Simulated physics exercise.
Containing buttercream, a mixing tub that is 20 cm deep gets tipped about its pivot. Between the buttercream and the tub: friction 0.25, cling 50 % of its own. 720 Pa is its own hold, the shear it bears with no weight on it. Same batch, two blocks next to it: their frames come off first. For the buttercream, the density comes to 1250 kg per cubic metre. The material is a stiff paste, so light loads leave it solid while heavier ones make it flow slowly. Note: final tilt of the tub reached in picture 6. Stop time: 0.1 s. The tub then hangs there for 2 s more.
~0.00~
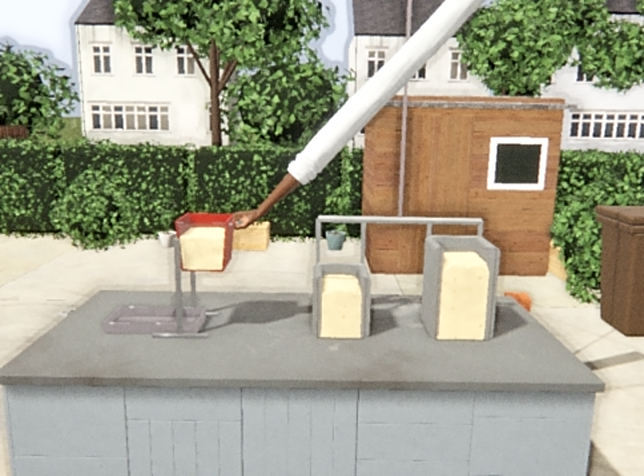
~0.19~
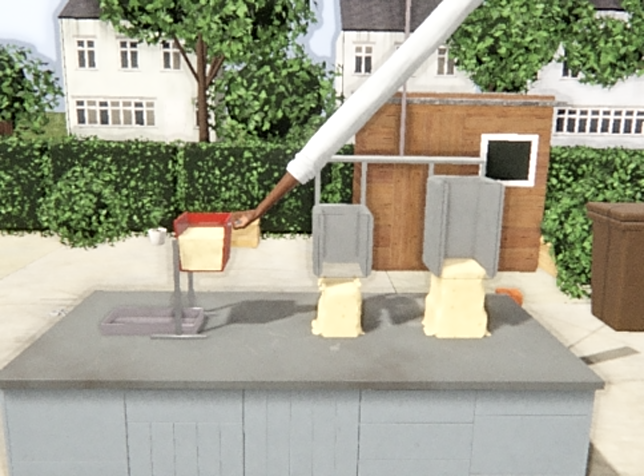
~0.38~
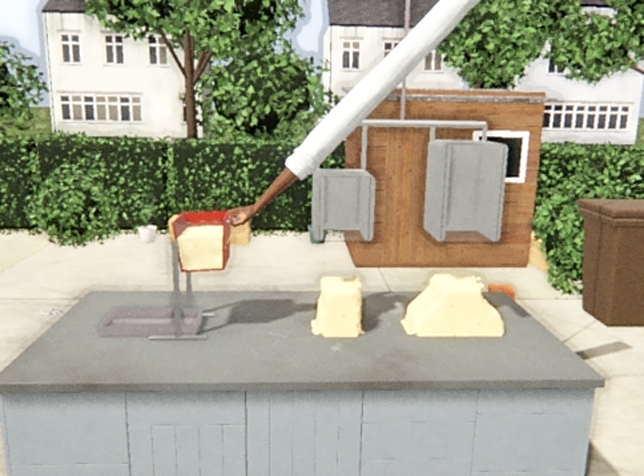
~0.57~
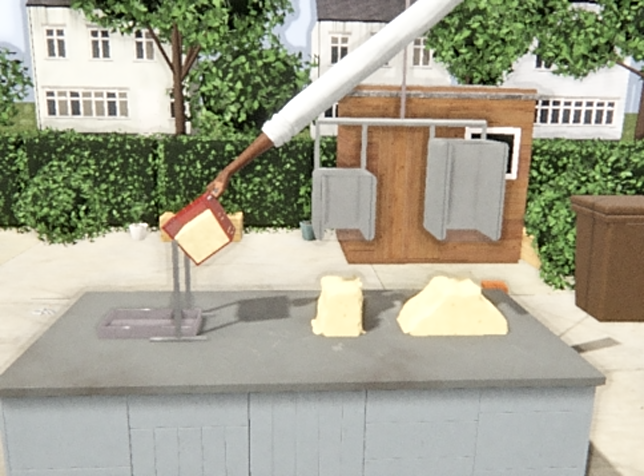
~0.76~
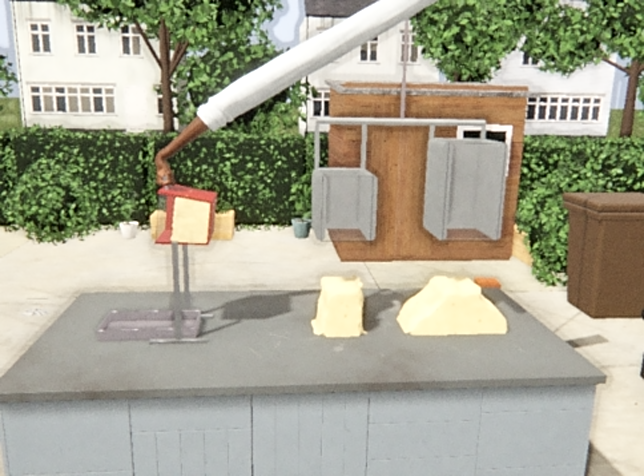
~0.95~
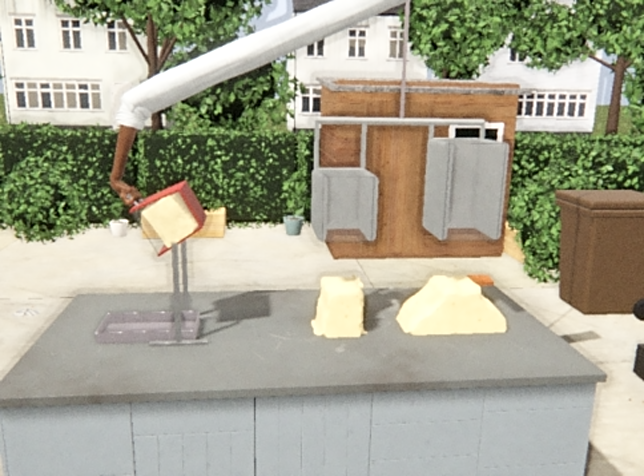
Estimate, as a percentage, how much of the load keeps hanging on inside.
0 %.
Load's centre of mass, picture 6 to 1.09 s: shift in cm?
I'd put the distance at about 10 centimetres.
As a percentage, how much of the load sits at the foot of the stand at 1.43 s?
I reckon around 100 % of it.
After 1.09 s, the tub is at 119 degrees and holds 66 %.
After 1.26 s, the tub is at 119 degrees and holds 0 %.
After 1.43 s, the tub is at 119 degrees and holds 0 %.
After 1.60 s, the tub is at 119 degrees and holds 0 %.
After 2.95 s, the tub is at 119 degrees and holds 0 %.
